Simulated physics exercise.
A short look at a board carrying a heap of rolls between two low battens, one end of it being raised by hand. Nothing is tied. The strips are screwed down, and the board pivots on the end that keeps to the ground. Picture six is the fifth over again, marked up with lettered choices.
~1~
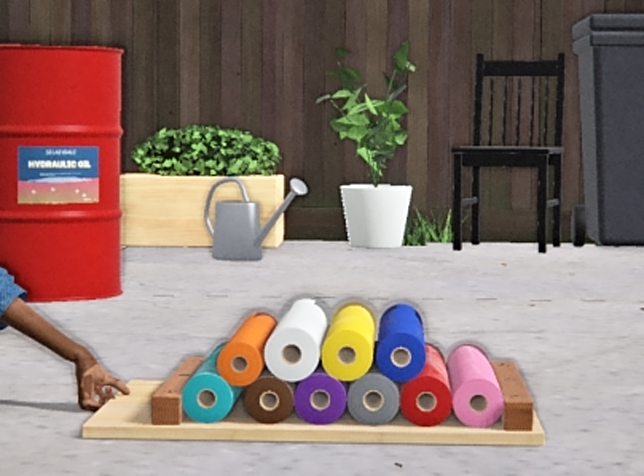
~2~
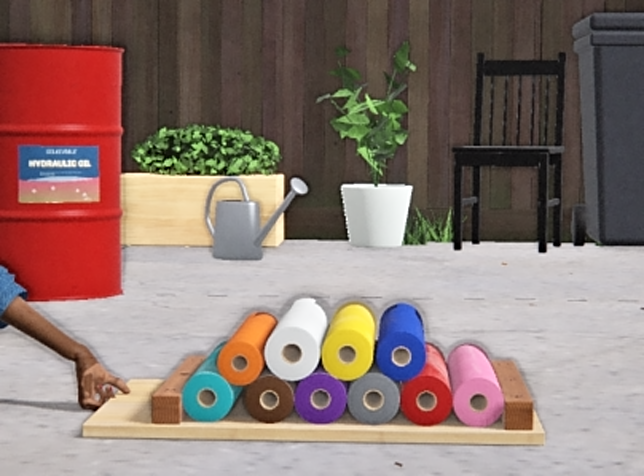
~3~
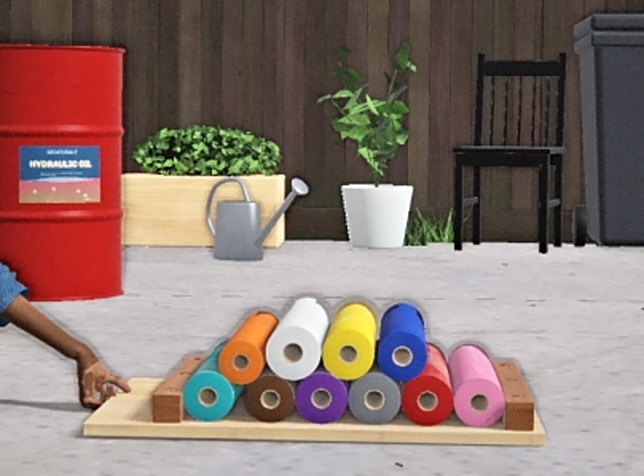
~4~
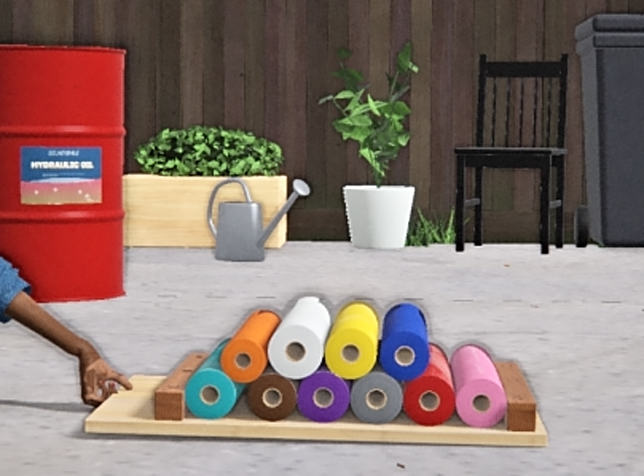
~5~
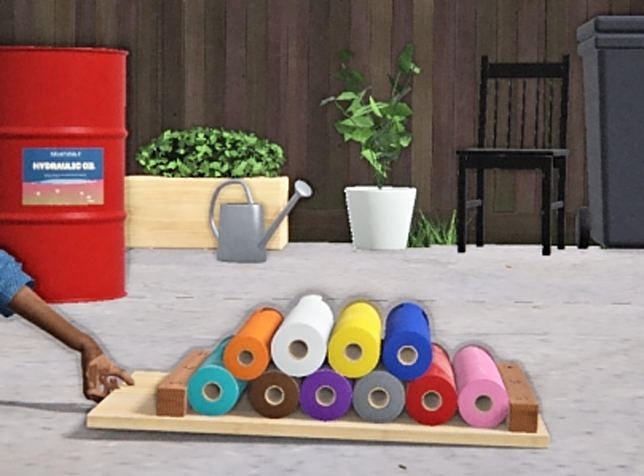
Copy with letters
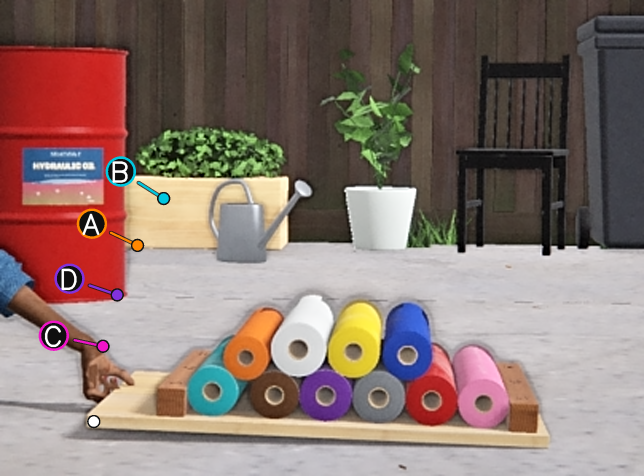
We see a hand at the left gripping the end of a wooden board stacked with colourful rolls between two low strips, lifting that end slightly off the ground while the rolls keep their places in the heap.
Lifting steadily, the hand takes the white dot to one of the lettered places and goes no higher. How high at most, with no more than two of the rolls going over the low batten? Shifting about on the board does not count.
Mark A is as high as it can go.
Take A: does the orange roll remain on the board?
Yes, with A.
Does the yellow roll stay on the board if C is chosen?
Yes, with C.
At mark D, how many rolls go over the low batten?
At D the number is none.
On the marked copy, A at (138, 245); B at (164, 199); C at (103, 346); D at (117, 295); the white dot at (94, 422).
Following A. Soon after the start, board at 16°.
Later, board at 25°.
In the end, board at 25°, none over the low batten.
As for the rest, B four over the low batten (white, orange, blue, yellow); C none over the low batten; D none over the low batten.
